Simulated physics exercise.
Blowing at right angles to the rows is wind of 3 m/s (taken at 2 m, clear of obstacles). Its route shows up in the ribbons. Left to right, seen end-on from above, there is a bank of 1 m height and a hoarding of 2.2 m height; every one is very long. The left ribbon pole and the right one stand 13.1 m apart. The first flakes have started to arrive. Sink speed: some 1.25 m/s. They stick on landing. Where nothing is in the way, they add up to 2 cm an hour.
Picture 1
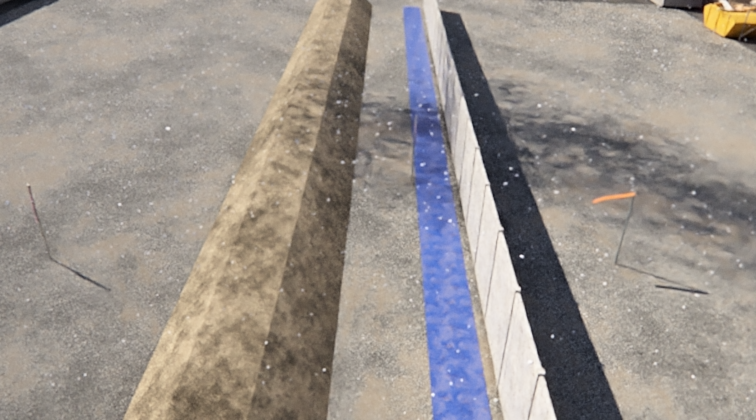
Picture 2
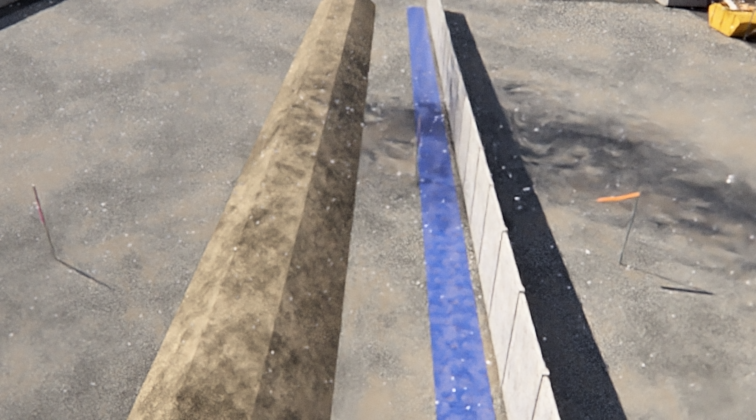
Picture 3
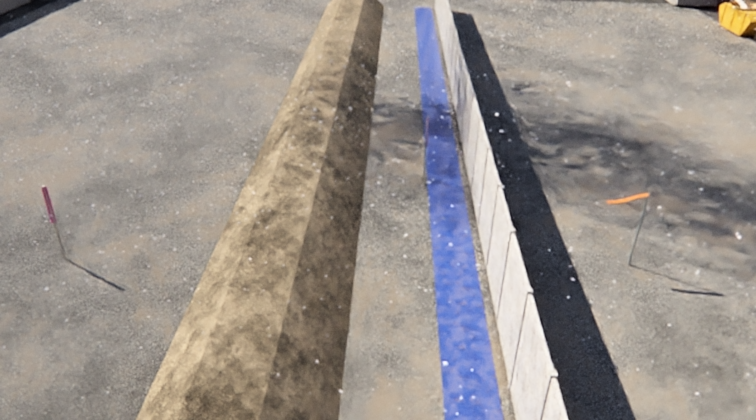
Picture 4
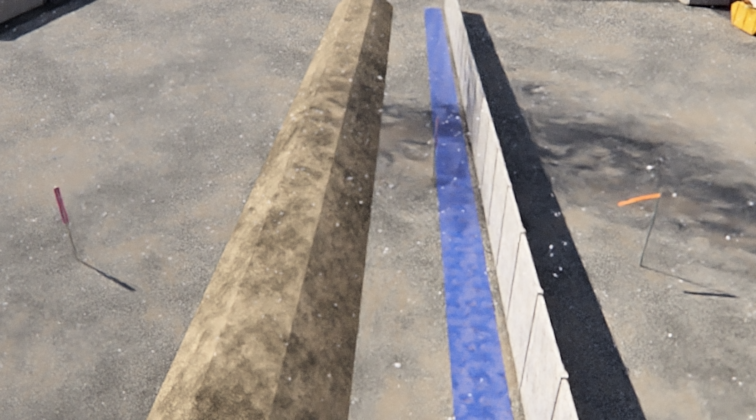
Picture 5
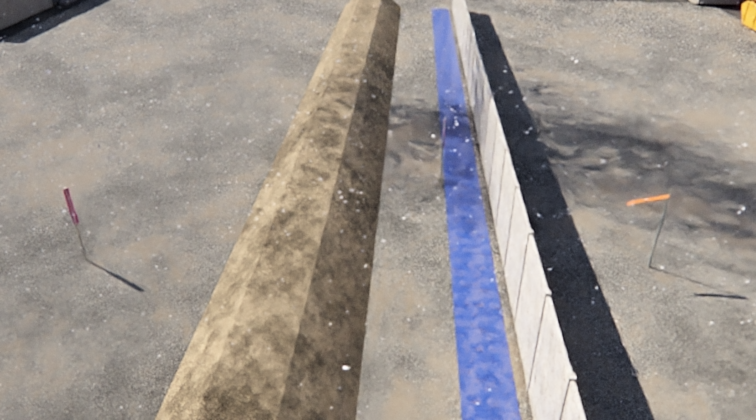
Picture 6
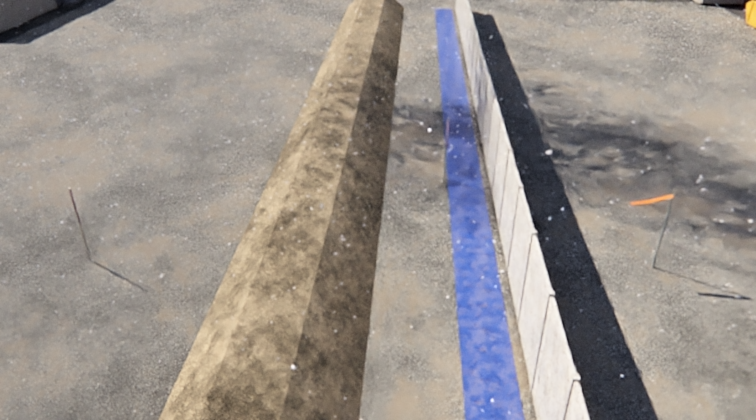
Paved ground with a long earth bank, blue strip and pale hoarding drifting slightly right, as flakes blow and thin ribbons flutter.
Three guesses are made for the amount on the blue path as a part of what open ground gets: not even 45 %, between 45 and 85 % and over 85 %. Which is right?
Expect between 45 and 85 % of the open-ground amount.
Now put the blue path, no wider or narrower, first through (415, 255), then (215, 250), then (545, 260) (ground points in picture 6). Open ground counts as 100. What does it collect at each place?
About 90 %, 80 %, 110 %.
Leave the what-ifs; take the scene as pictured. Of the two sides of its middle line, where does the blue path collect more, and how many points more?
Leftward half gets more, roughly 10 points.
After 10 minutes open ground has 3 mm and the blue path 2 mm.
After 30 minutes open ground has 10 mm and the blue path 7 mm.
After 60 minutes open ground has 20 mm and the blue path 13 mm, so the blue path has 67 % of the open amount; the left half of it has 72 %, the right half 62 %.
